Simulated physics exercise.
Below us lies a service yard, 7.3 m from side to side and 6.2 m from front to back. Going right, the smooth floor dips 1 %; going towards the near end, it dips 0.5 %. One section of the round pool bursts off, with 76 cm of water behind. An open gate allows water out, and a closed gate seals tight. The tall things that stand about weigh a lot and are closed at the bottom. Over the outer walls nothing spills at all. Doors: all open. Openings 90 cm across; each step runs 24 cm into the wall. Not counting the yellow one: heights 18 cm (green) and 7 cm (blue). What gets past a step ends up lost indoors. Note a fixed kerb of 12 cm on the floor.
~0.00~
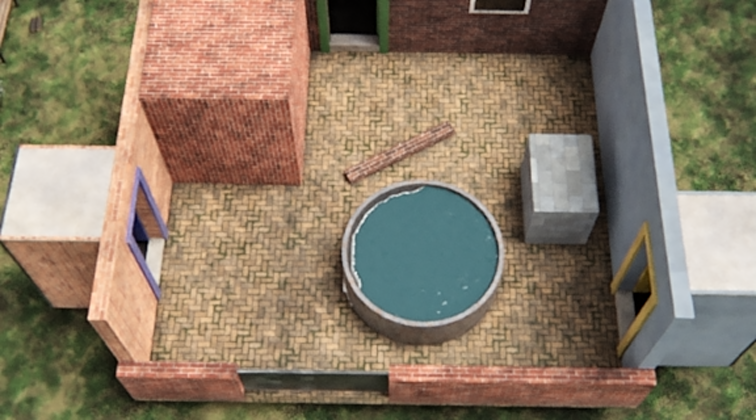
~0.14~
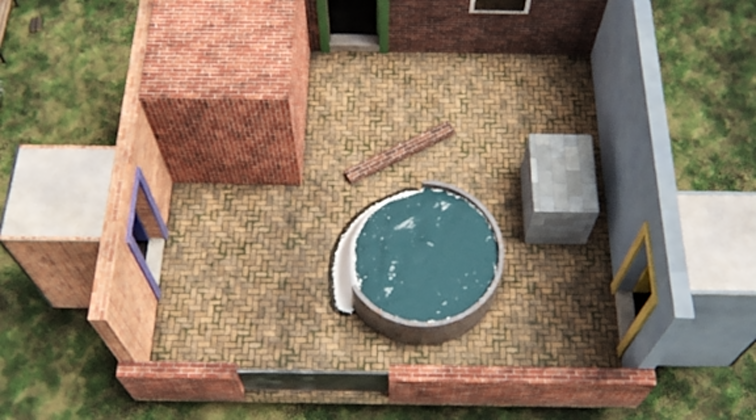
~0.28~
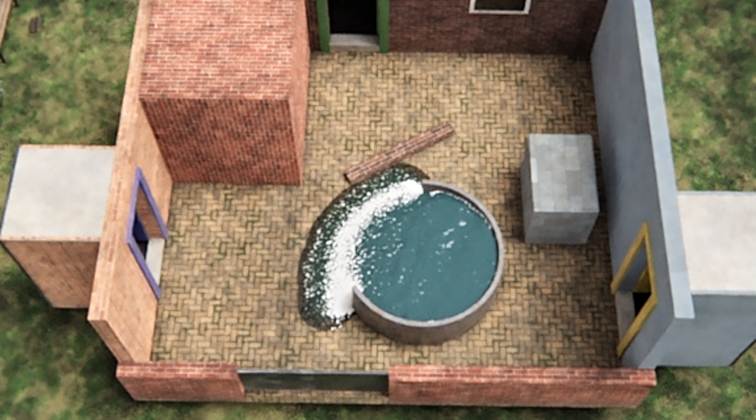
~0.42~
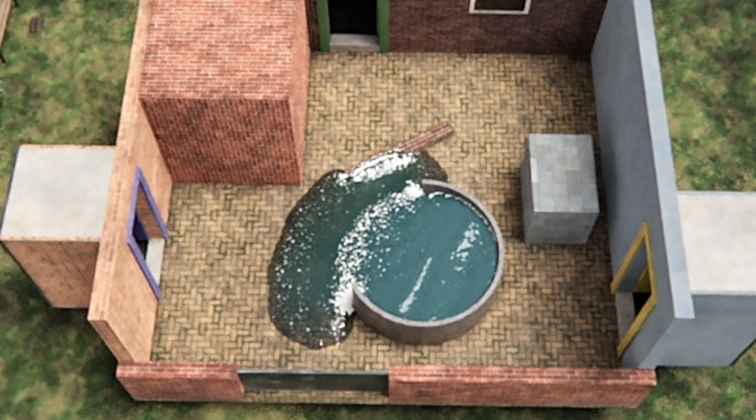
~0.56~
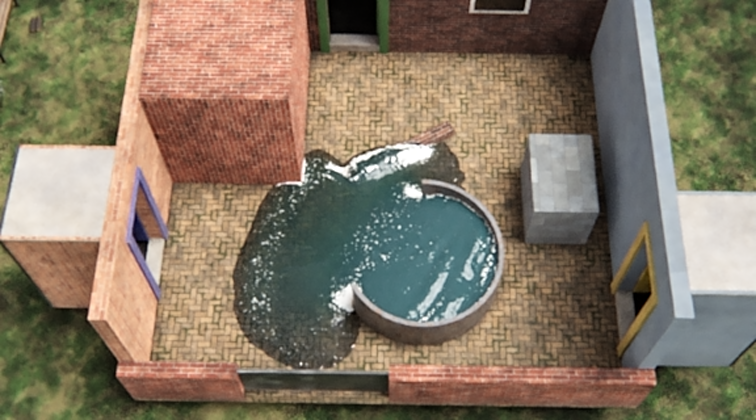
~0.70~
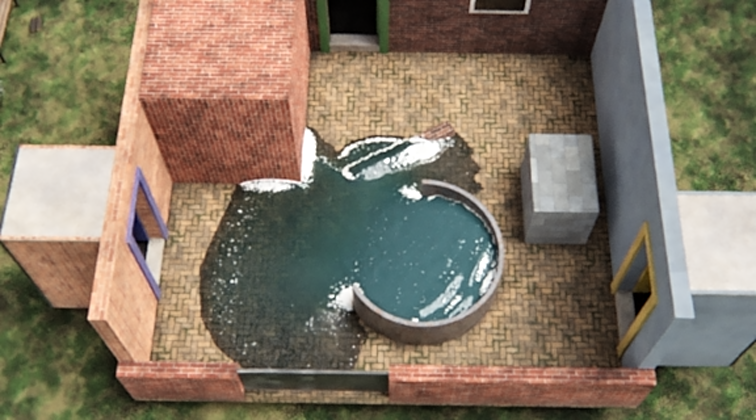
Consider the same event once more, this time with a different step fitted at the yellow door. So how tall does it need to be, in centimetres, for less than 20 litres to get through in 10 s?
It would need to be around 13.5 cm tall.
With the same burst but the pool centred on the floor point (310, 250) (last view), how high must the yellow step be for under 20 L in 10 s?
Close to 15 cm would do it.
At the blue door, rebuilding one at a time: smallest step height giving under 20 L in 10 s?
The blue one would have to be about 25 cm high.
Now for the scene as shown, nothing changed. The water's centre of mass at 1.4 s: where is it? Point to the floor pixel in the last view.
The water's centre is at about (359, 242).
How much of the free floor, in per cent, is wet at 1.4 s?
Wet: Close to 55 %.
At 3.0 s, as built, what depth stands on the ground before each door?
In cm: Green 23, blue 24, yellow 0.
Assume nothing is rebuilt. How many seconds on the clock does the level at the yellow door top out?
The level tops out around 6.0 s.
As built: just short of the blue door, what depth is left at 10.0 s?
4.5 cm.
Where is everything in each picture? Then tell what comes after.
The round pool at (423, 252) is whole and still, 76 cm deep; the yellow door at (632, 296) is dry, in the first frame.
Water pours out at (359, 231) and has run 0.3 m, to a hidden place; about 7 cm deep outside, 76 cm at the back, in the second frame.
The gap is at (359, 233), the front 0.8 m out at (393, 167); the back of the round pool holds 76 cm, in the third frame.
The gap is at (359, 234), the front 1.3 m out at (274, 313); the back of the round pool holds 76 cm, in the fourth frame.
The gap is at (359, 235), the front 1.8 m out at (240, 309); the back of the round pool holds 73 cm, in the fifth frame.
The gap is at (359, 235), the front 2.3 m out at (206, 309); the back of the round pool holds 63 cm; the yellow door at (632, 296), 4.3 m from the gap, is still 3.3 m from the nearest water, in the sixth frame.
After 1.4 s water covers 55 % of the floor, deepest (40 cm) near (172, 191); it has not reached the yellow door.
After 3.0 s water covers 60 % of the floor, deepest (40 cm) near (148, 377); it has not reached the yellow door.
After 10.0 s water covers 95 % of the floor, deepest (19 cm) near (592, 227); 13 cm at the yellow door, 1 litre in over its 20 cm step.
At the yellow door as built, the water arrived by 5.7 s and peaked near 20 cm at 6.2 s.
Run again over the same 10 s with other heights there, 38 litres in over 12 cm, 6 litres over 16.5 cm. The limit of 20 litres is kept from about 13.5 cm up.
